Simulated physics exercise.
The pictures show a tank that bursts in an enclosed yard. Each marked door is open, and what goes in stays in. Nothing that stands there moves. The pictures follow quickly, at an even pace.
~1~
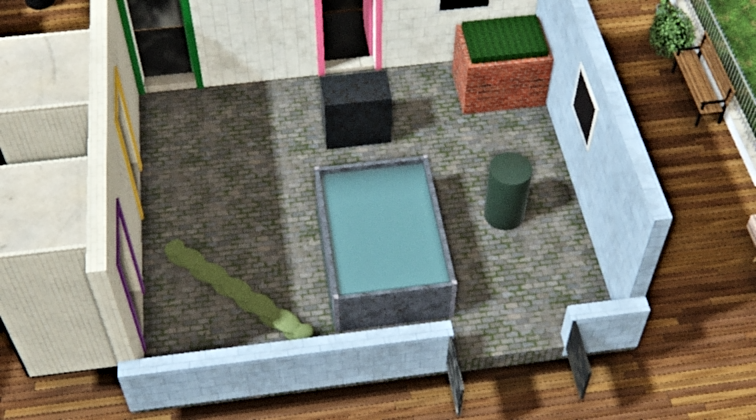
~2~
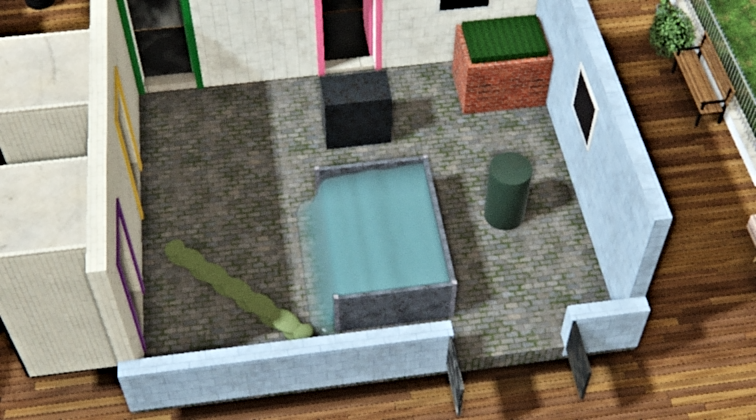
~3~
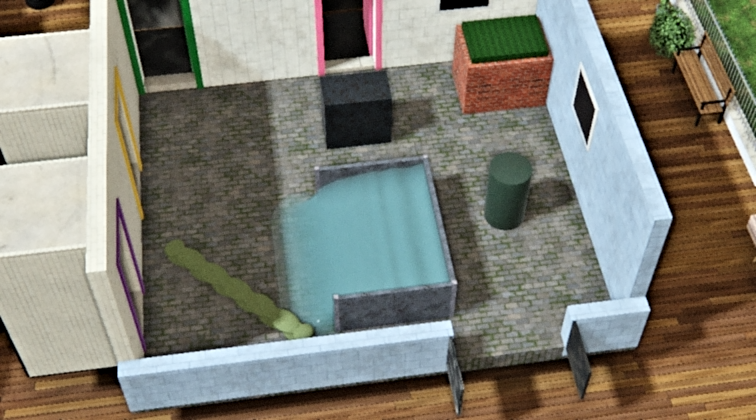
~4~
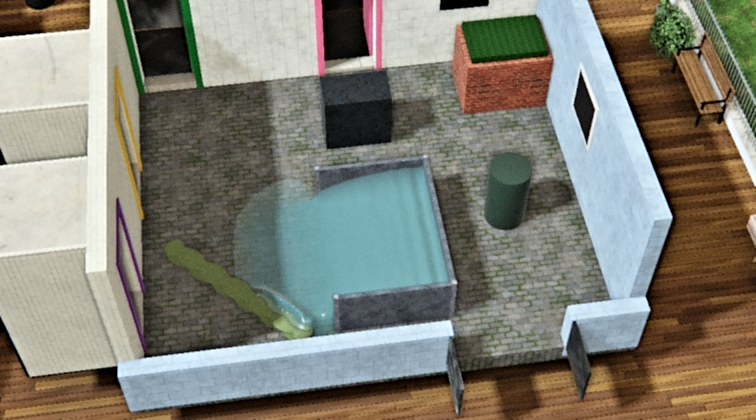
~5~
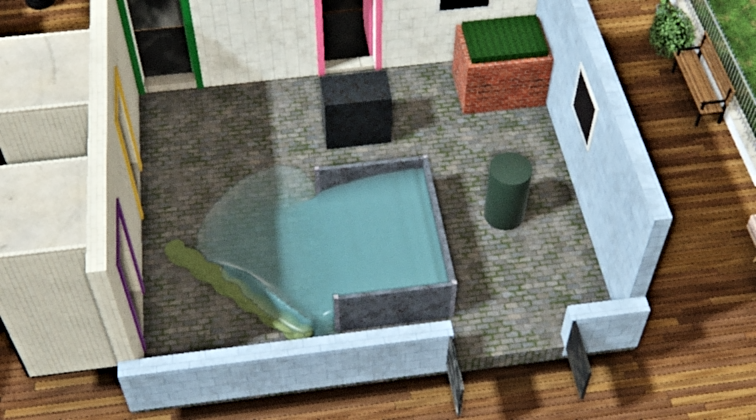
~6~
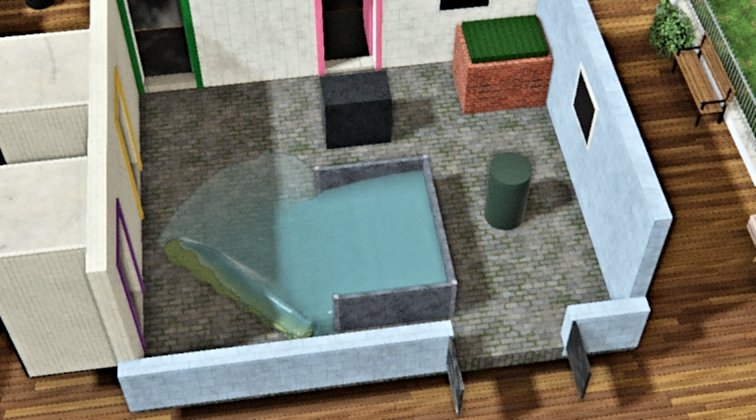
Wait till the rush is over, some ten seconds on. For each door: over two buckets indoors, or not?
One by one: The yellow door lets in a lot; the green door lets in a lot; the pink door admits no more than that; the purple door lets in a lot.
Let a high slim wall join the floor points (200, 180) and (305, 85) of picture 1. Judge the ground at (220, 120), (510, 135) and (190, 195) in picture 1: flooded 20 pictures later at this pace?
In that order: Wet, not flooded, under water.
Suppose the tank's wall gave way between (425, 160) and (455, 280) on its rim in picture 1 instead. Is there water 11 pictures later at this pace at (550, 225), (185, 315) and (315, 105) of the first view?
In turn: Awash, clear, not flooded.
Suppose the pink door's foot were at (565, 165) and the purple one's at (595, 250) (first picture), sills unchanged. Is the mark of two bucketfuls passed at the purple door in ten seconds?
Then: Purple takes less.
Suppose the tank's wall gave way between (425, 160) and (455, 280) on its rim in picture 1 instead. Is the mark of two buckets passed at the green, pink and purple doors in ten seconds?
In short: The green door stays under; the pink door passes that mark; the purple door keeps below it.
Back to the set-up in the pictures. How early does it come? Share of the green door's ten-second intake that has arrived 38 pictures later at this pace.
Near 100 in a hundred.
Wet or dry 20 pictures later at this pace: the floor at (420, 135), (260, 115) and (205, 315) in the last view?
In turn: Dry, covered, wet.
A moment on, water covers 35 % of the floor; the yellow door under two buckets in, the green door not reached, the pink door not reached, the purple door wet at the sill, nothing in.
Next, water covers 45 % of the floor; the yellow door over two buckets in, the green door over two buckets in, the pink door not reached, the purple door over two buckets in.
Then, water covers 55 % of the floor; the yellow door far over two buckets in, the green door far over two buckets in, the pink door wet at the sill, nothing in, the purple door over two buckets in.
Later, water covers 75 % of the floor; the yellow door far over two buckets in, the green door far over two buckets in, the pink door wet at the sill, nothing in, the purple door over two buckets in.
In the end, water covers 95 % of the floor; the yellow door far over two buckets in, the green door far over two buckets in, the pink door wet at the sill, nothing in, the purple door over two buckets in.
